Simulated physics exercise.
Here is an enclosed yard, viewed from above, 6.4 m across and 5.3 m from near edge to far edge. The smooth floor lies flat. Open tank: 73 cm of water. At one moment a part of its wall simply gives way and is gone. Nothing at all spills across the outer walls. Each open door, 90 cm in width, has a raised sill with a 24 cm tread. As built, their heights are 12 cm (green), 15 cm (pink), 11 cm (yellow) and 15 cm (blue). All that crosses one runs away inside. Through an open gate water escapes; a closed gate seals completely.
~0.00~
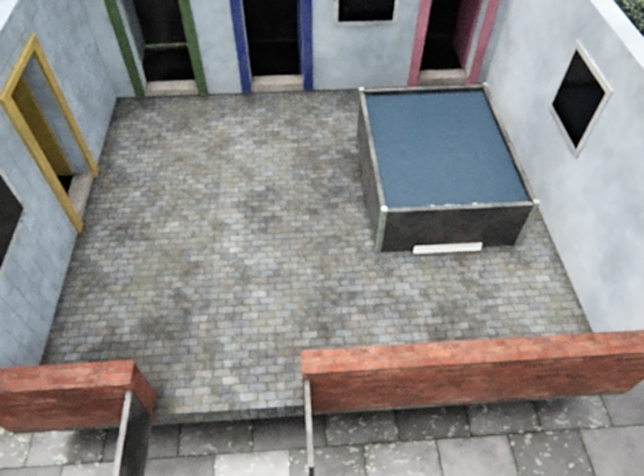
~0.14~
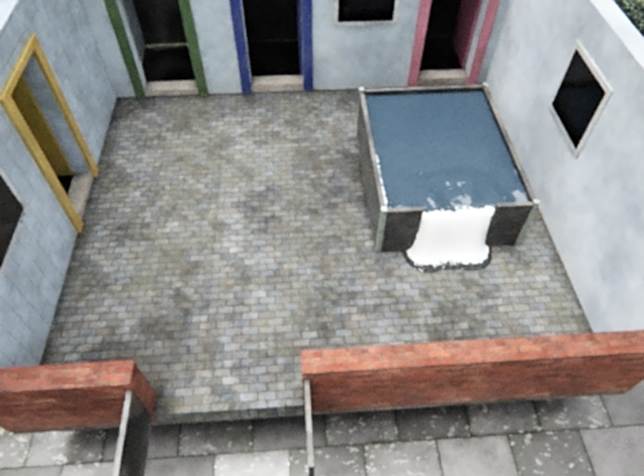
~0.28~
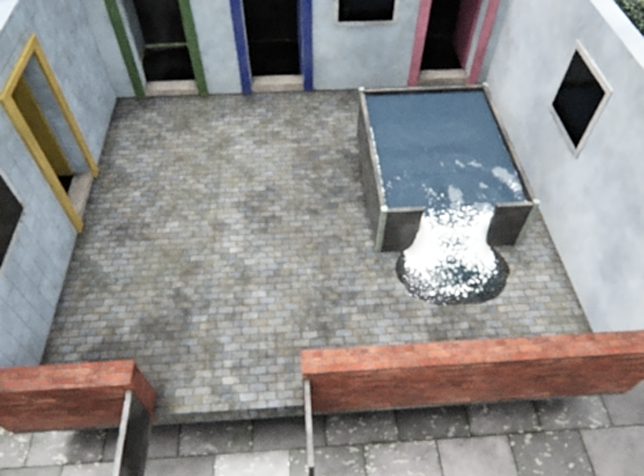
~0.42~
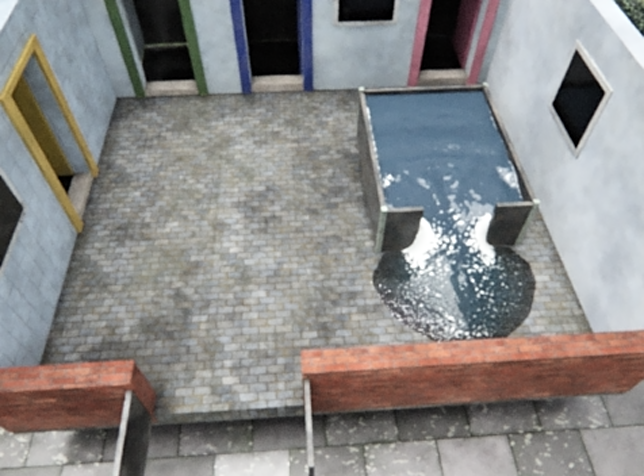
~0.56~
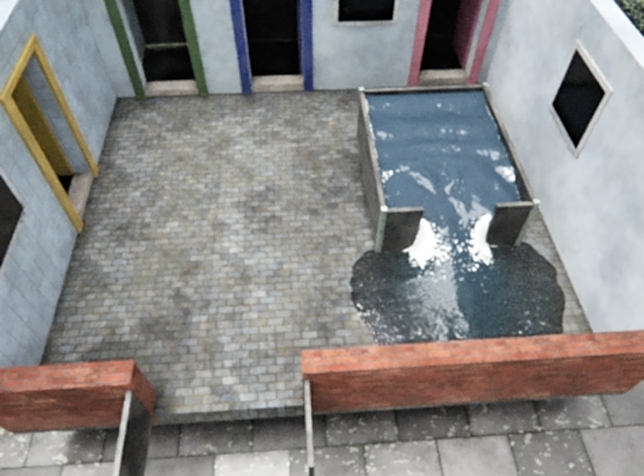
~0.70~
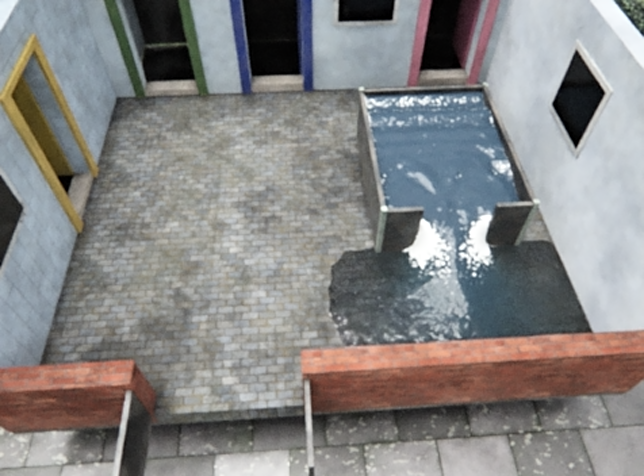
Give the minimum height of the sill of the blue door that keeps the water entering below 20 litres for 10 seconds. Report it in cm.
Minimum height: About 7.5 cm.
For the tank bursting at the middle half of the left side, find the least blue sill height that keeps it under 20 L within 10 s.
Some 7.0 centimetres.
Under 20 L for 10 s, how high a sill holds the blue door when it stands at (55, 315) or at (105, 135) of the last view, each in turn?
About 13.5 and 9.5 cm.
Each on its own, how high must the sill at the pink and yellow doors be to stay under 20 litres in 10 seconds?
Roughly 16 cm for the pink door and roughly 5.5 cm for the yellow door.
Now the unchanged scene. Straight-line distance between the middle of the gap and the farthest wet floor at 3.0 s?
5.2 m.
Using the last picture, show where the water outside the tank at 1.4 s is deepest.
(600, 364).
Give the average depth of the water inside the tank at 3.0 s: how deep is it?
Near 38 cm, averaged.
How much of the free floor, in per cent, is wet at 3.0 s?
Close to 45 per cent of it is wet.
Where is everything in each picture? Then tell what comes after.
In the first frame, the open tank at (439, 146) is whole and still, 73 cm deep; the blue door at (274, 38) is dry.
In the second frame, water pours out at (451, 232) and has run 0.3 m, to (424, 268); about 11 cm deep outside, 73 cm at the back.
In the third frame, water pours out at (450, 234) and has run 0.8 m, to (441, 299); about 12 cm deep outside, 73 cm at the back.
In the fourth frame, water pours out at (450, 235) and has run 1.4 m, to a hidden place; about 8 cm deep outside, 73 cm at the back.
In the fifth frame, the front is at a hidden place, 1.8 m from the gap at (450, 234); 3.4 m2 of floor is wet, 72 cm left at the back.
In the sixth frame, the front is at a hidden place, 1.9 m from the gap at (450, 234); 4.4 m2 of floor is wet, 66 cm left at the back; 3.8 m in a straight line remain to the blue door at (274, 38).
After 1.4 s water covers 20 % of the floor, deepest (55 cm) near (600, 364); it has not reached the blue door.
After 3.0 s water covers 45 % of the floor, deepest (32 cm) near (491, 371); it has not reached the blue door.
After 10.0 s water covers 95 % of the floor, deepest (14 cm) near (93, 183); 12 cm at the blue door, 0 litres in over its 15 cm sill.
At the blue door as built, the water arrived by 5.0 s and peaked near 13 cm at 7.8 s.
With a sill of 6.5 cm, 29 litres would have come in within the 10 s; with 9 cm, 11 litres. So under 20 litres takes about 7.5 cm.
